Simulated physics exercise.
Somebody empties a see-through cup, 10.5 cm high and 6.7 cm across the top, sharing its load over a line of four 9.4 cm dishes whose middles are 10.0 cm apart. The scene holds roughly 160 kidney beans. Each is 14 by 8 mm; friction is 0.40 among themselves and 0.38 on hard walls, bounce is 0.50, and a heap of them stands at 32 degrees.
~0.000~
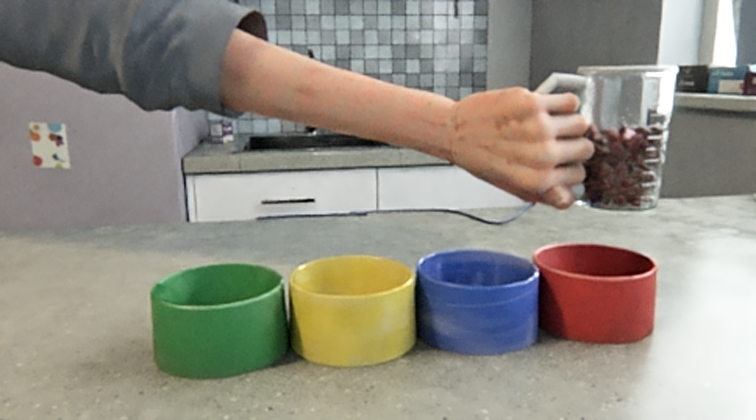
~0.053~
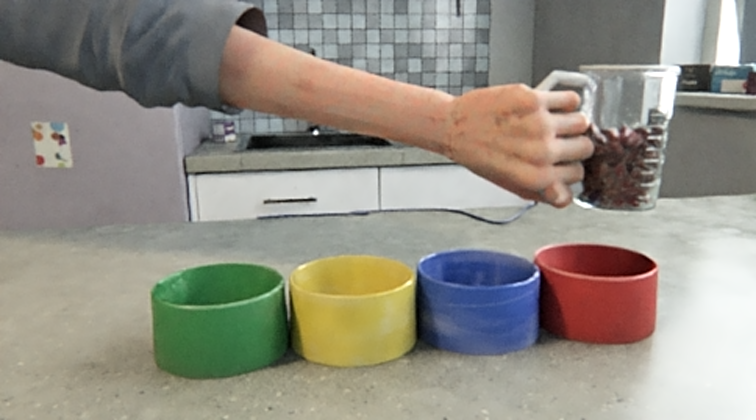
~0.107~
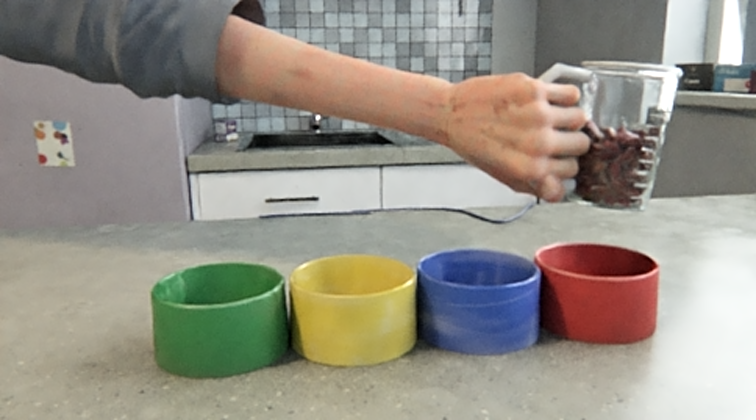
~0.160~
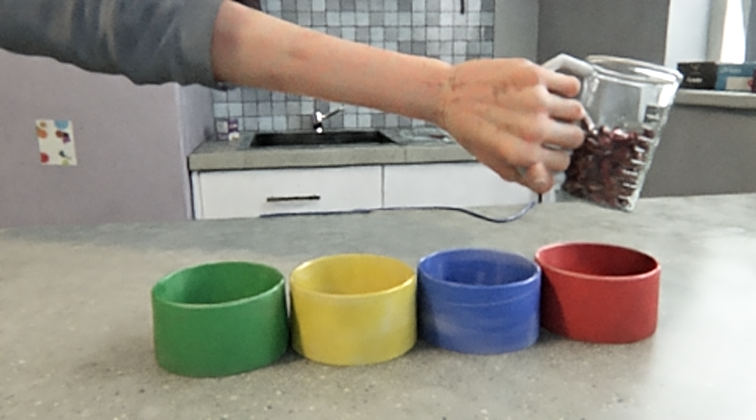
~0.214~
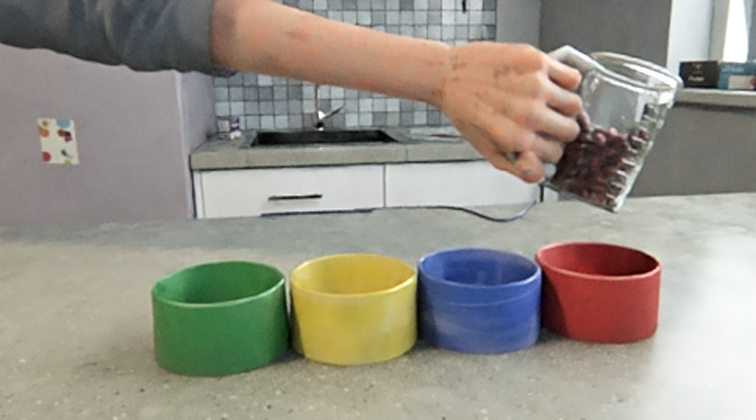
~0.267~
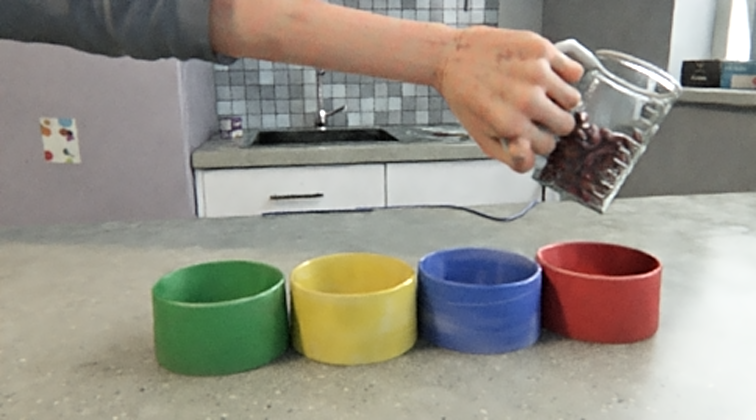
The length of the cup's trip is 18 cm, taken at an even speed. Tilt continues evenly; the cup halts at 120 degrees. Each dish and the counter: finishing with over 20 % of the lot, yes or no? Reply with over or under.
Red over, blue under, green under, yellow under, counter under.
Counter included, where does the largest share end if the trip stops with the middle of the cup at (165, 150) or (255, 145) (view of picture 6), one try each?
Top receivers, in order: Red and red.
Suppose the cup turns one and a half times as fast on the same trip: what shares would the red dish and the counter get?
That gives red 100 with 0 for the counter.
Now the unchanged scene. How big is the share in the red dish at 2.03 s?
Roughly 95 %.
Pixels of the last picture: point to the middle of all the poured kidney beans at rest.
About (587, 295).
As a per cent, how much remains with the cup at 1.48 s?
Roughly 0 per cent, I'd say.
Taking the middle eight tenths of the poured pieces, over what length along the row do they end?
5 cm, roughly.
Then, at 0.99 s, tilt 120 degrees; cup holds 80 %, red 15 %.
After 1.48 s, tilt 120 degrees; cup holds 0 %, red 95 %, blue 5 %.
After 2.03 s, tilt 120 degrees; cup holds 0 %, red 95 %, blue 5 %.
By 2.3 s all is still; red 95 %, blue 5 %, green 0 %, yellow 0 %, counter 5 %.
